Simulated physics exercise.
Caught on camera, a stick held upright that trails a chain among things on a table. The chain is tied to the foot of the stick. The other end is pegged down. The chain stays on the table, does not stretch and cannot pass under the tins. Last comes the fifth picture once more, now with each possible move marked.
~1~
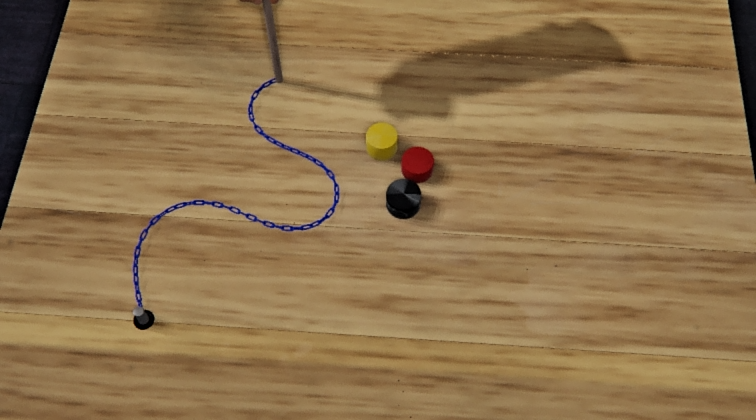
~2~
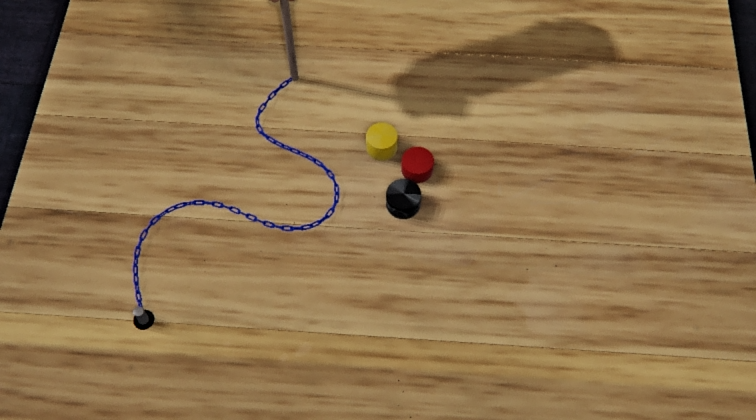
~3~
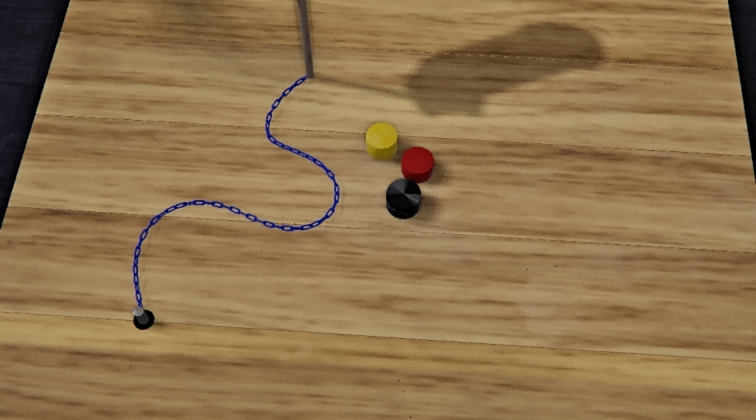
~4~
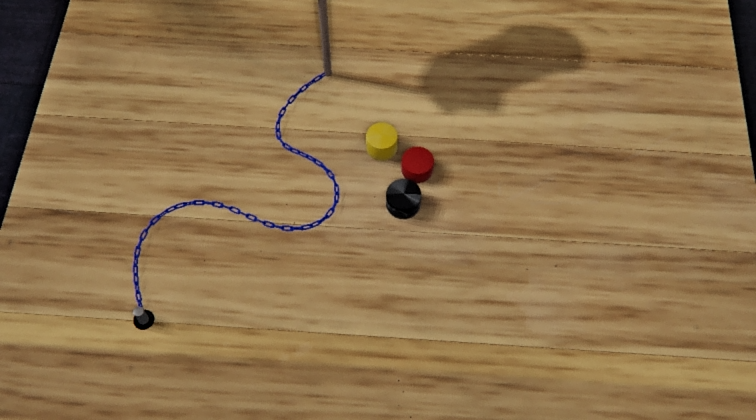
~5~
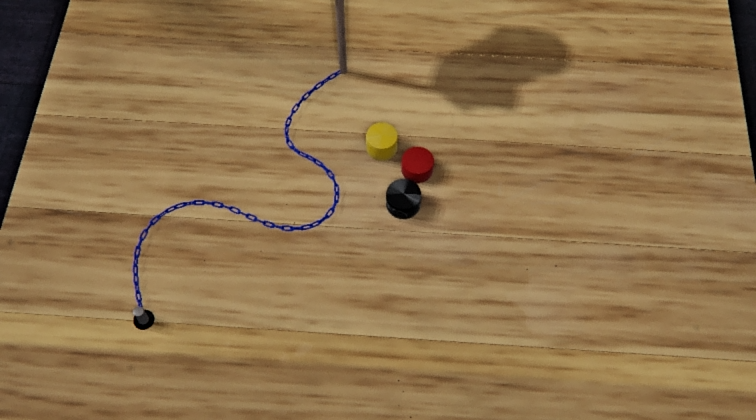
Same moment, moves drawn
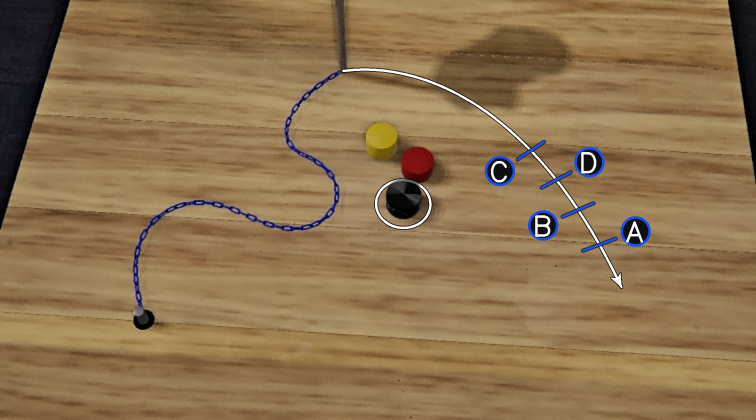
A blue chain pegged down at one end was pulled slowly to the right by an upright stick, its upper curve shifting while the rest lay still, and the yellow, red and black tins nearby stayed untouched.
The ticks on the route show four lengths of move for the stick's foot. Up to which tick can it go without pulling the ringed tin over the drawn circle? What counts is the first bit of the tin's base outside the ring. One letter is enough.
It can go as far as A.
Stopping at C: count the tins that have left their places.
By then, none.
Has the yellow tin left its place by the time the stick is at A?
By then, yes.
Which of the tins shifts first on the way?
The yellow tin.
On the marked copy, A at (599, 245); B at (578, 210); C at (531, 151); D at (556, 180); the ring at (403, 204); the route from (343, 71) via (511, 131) to (621, 287).
Following A. Soon after the start, foot of the stick (452, 92); black tin (403, 199).
Later, foot of the stick (541, 163); black tin (403, 199).
In the end, foot of the stick (599, 245); black tin (403, 199); yellow tin (387, 172); the black tin is still in its ring.
As for the rest, B is safe but short; C is safe but short; D is safe but short.
